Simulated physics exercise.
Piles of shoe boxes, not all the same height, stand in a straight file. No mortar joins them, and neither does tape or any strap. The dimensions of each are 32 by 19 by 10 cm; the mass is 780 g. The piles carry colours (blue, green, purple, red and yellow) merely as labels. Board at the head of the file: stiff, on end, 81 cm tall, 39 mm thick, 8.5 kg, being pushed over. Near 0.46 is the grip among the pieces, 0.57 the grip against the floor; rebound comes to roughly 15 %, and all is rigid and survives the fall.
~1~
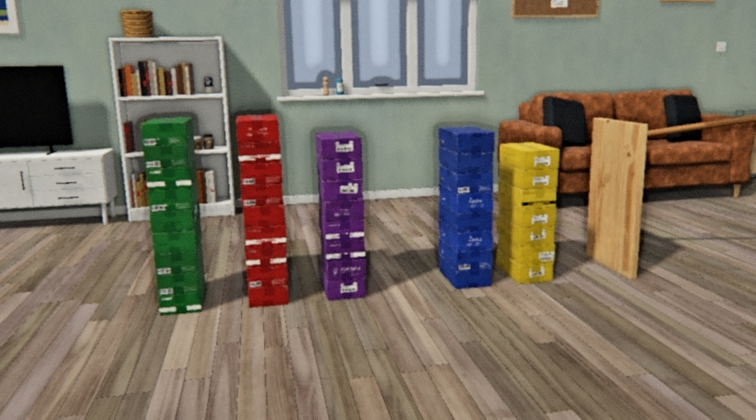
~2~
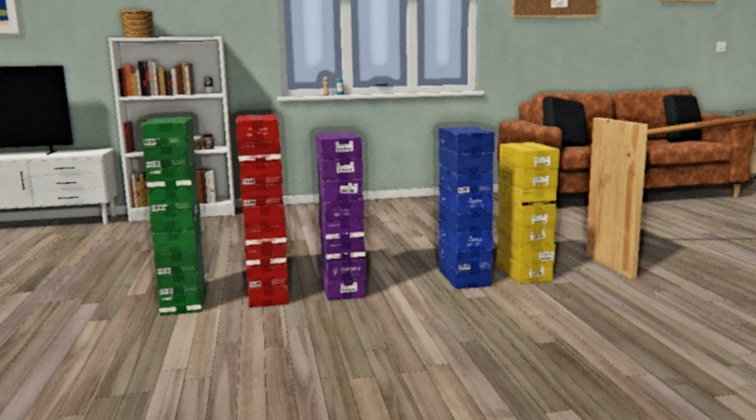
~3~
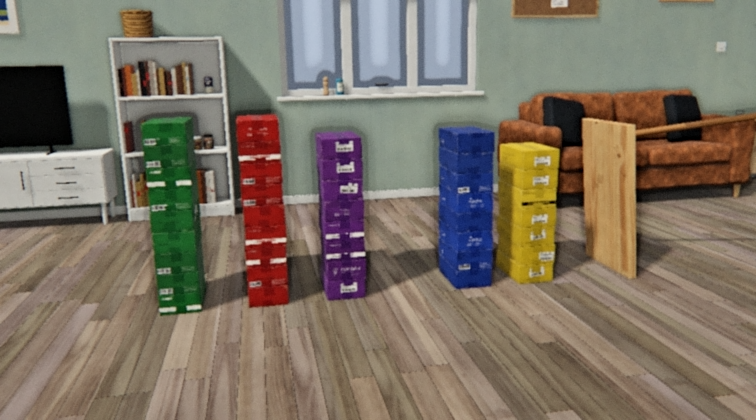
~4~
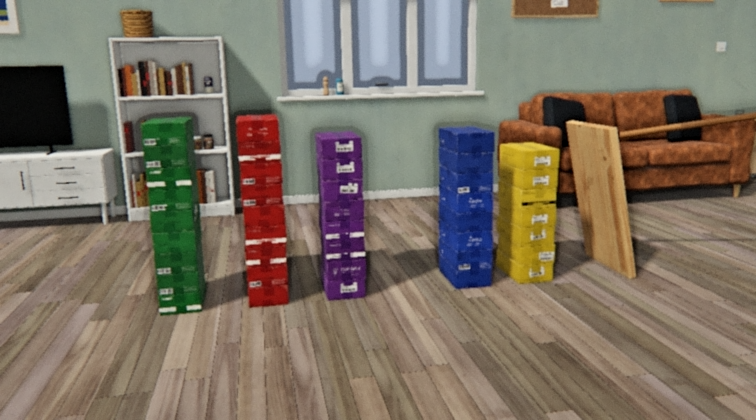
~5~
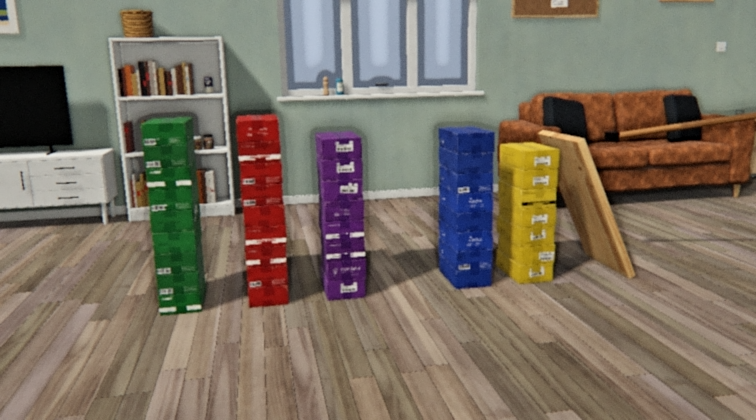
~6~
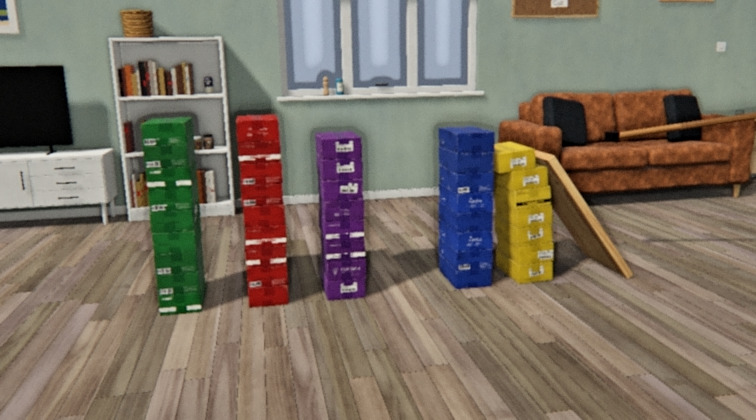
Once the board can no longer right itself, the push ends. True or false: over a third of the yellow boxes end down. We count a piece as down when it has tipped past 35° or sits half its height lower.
True.
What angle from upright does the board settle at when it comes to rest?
It ends up leaning about 65 degrees from upright.
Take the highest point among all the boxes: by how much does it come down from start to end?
I'd say it's about 42 cm lower than before.
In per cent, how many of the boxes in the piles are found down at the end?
Somewhere near 90 in a hundred.
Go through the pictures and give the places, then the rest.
In the first picture (pixels give the middle of a visible side), pole end 6 cm short, board 0° from upright; top yellow box (542, 160); top purple box (342, 149); none of the others has stirred.
The second picture shows pole end 6 mm short, board 0° from upright; top yellow box (542, 160).
The third picture shows pole end 51 mm in, board 5° from upright; top yellow box (542, 160); none of the others has stirred.
The fourth picture shows pole end 8 cm in, stopped, board 12° from upright; top yellow box (542, 160); none of the others has stirred.
The fifth picture shows pole end (616, 137) 8 cm in, stopped, board 24° from upright; top yellow box (542, 160); none of the others has stirred.
The sixth picture shows pole end (616, 137) 8 cm in, stopped, board 36° from upright; top yellow box (517, 161) 5° from how it stood; top green box (164, 134); movement in 6 of them.
Then, 0.74 s past the last view, board 63° from upright; 7 of the 7 yellow boxes down (10 of 41 in all colours); top yellow box 39° from how it stood, 12 cm lower; top blue box 34° from how it stood, 9 cm lower.
Then, 1.94 s past the last view, board 67° from upright; 5 of the 7 yellow boxes down (19 of 41 in all colours); top yellow box 45° from how it stood, 32 cm lower; top blue box 37° from how it stood, 33 cm lower.
Then, 2.60 s past the last view, board 67° from upright; 5 of the 7 yellow boxes down (37 of 41 in all colours); top yellow box 46° from how it stood, 33 cm lower; top green box 72° from how it stood, 67 cm lower.
In the end, board 67° from upright; 5 of the 7 yellow boxes down (37 of 41 in all colours); top yellow box 46° from how it stood, 33 cm lower; top green box upside down. That is 71 per cent. From the last view, middles, top yellow box near (387, 226).
